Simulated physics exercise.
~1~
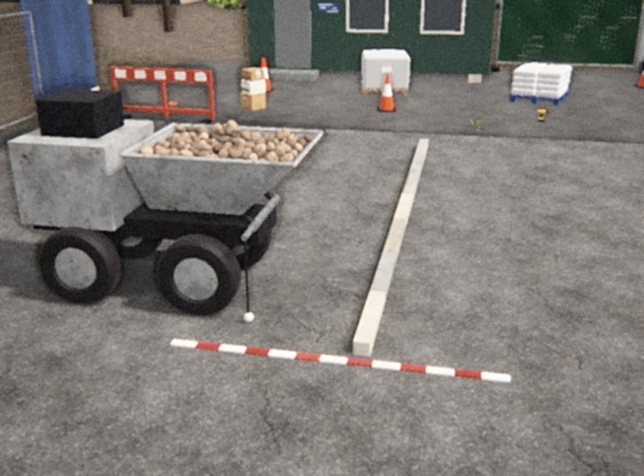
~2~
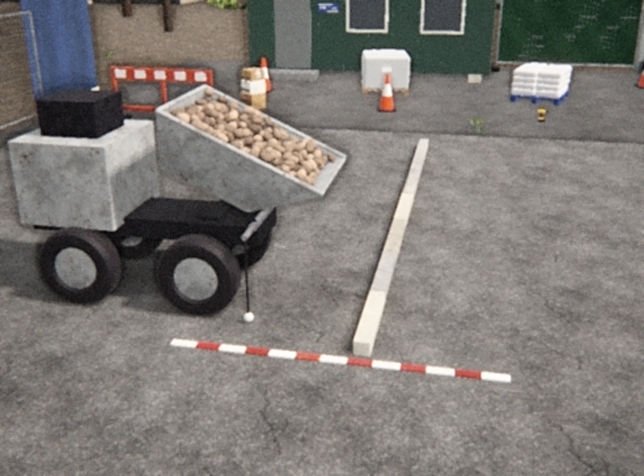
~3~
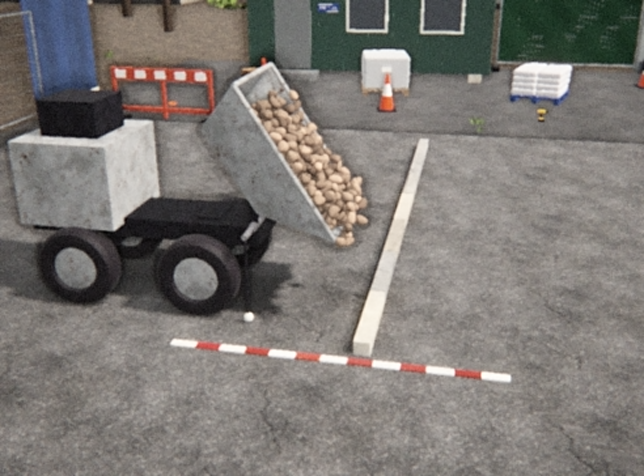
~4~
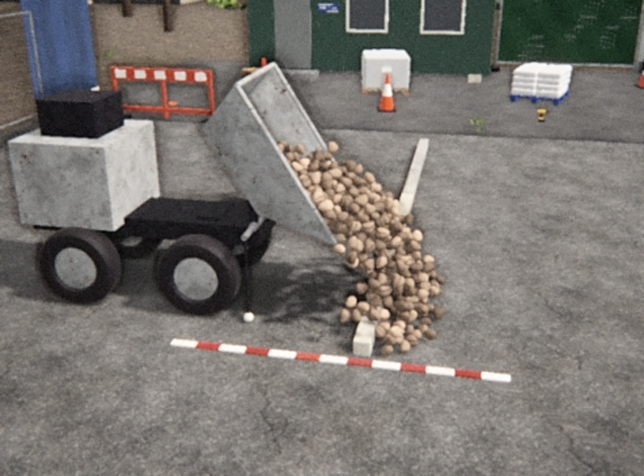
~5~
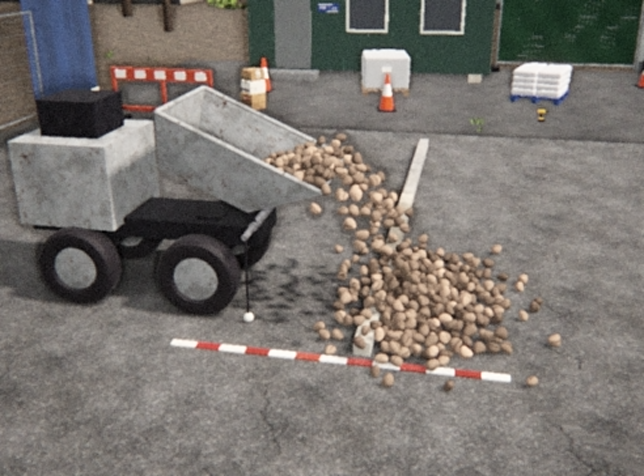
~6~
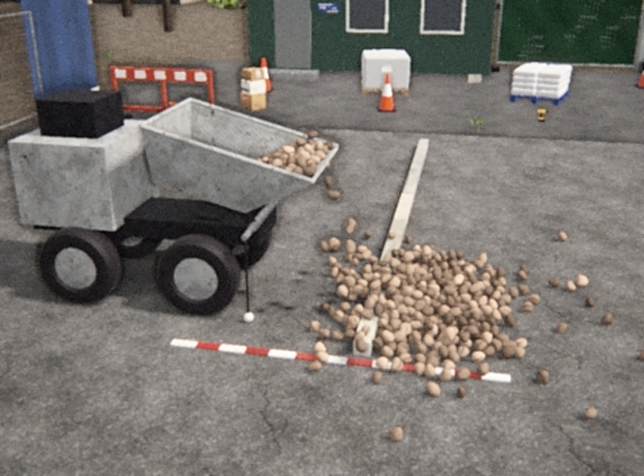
At first, a small grey dumper stands on the left of a paved yard, its open body heaped with brown stones, facing a pale kerb and a red and white striped staff on the ground. The body tips forward to the right, and the stones slide toward its lower edge. Once it is steeply tilted, they pour out onto the ground and across the kerb. The body then swings partway back while stones keep spilling. It ends slightly tilted with some stones still inside, while a wide pile covers the near part of the kerb, mostly beyond it, with strays scattered around.
